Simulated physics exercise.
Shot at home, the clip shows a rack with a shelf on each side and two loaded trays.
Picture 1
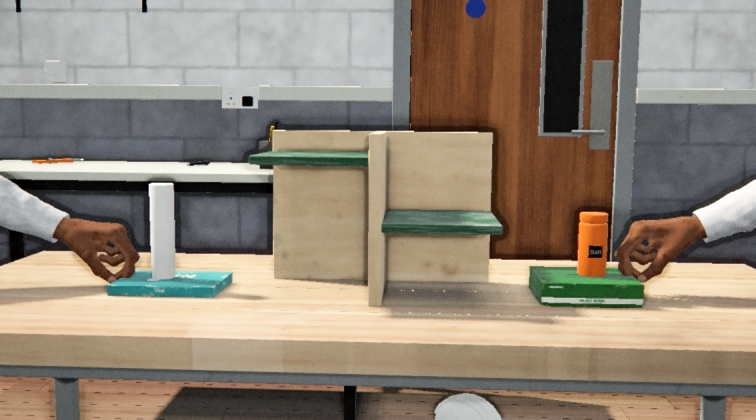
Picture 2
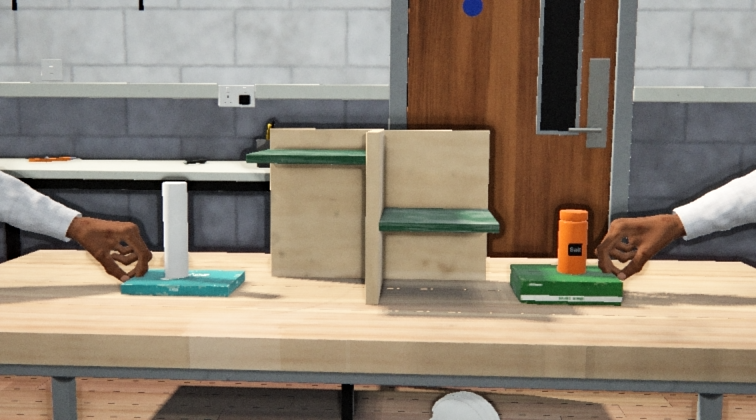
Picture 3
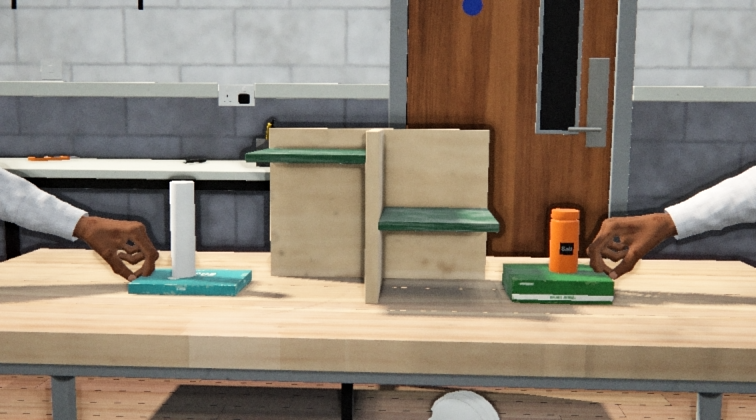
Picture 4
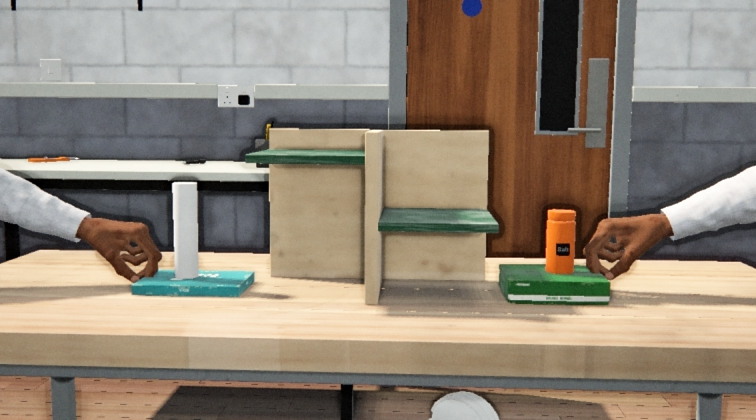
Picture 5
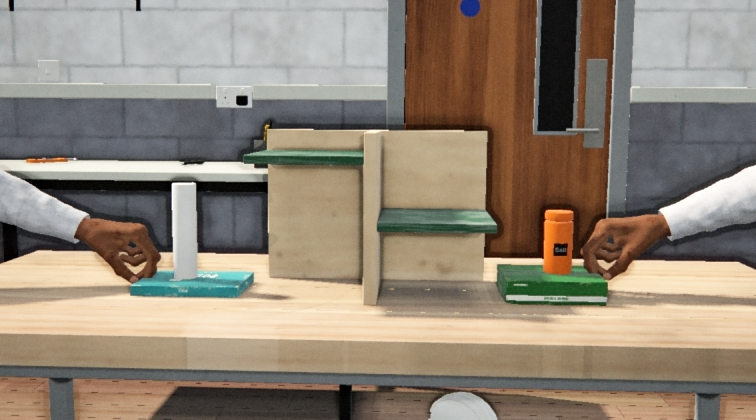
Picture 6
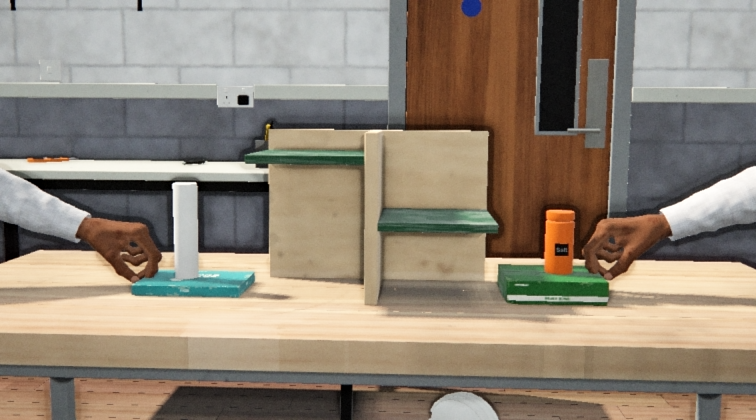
The clip shows two hands sliding a turquoise packet holding a white candle and a green box holding an orange shaker a short way inward beside a two-shelf rack, then staying nearly still, with both items upright.
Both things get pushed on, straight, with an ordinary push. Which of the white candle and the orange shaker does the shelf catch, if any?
In the end white candle: Through, orange shaker: Blocked.
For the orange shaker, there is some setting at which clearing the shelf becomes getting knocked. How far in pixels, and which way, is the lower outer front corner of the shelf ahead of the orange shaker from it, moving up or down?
Up, roughly 16 px.
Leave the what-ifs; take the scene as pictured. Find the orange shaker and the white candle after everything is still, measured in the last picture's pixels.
Final spots: First object (513, 268), second object (298, 233).
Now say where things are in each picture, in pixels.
The first frame shows hands sliding the things forward; white candle (162, 231); orange shaker (593, 244); turquoise packet (172, 284).
The second frame shows hands sliding the things forward; orange shaker (573, 242); shelf (376, 212).
The third frame shows hands sliding the things forward; white candle (183, 229); green box (555, 283).
The fourth frame shows hands sliding the things forward; orange shaker (561, 241); turquoise packet (196, 283).
The fifth frame shows hands sliding the things forward; white candle (185, 231); shelf (373, 212).
The sixth frame shows hands sliding the things forward; white candle (186, 231); orange shaker (560, 242); green box (550, 284).
Then, 1.08 s on from there, white candle riding along near (238, 232); orange shaker turned 24° from its first pose near (501, 239).
Then, 1.44 s on from there, white candle riding along near (261, 232); orange shaker on its side near (515, 263).
In the end, the white candle rides in untouched, near (298, 233); the orange shaker gets scraped off its spot, near (513, 268).
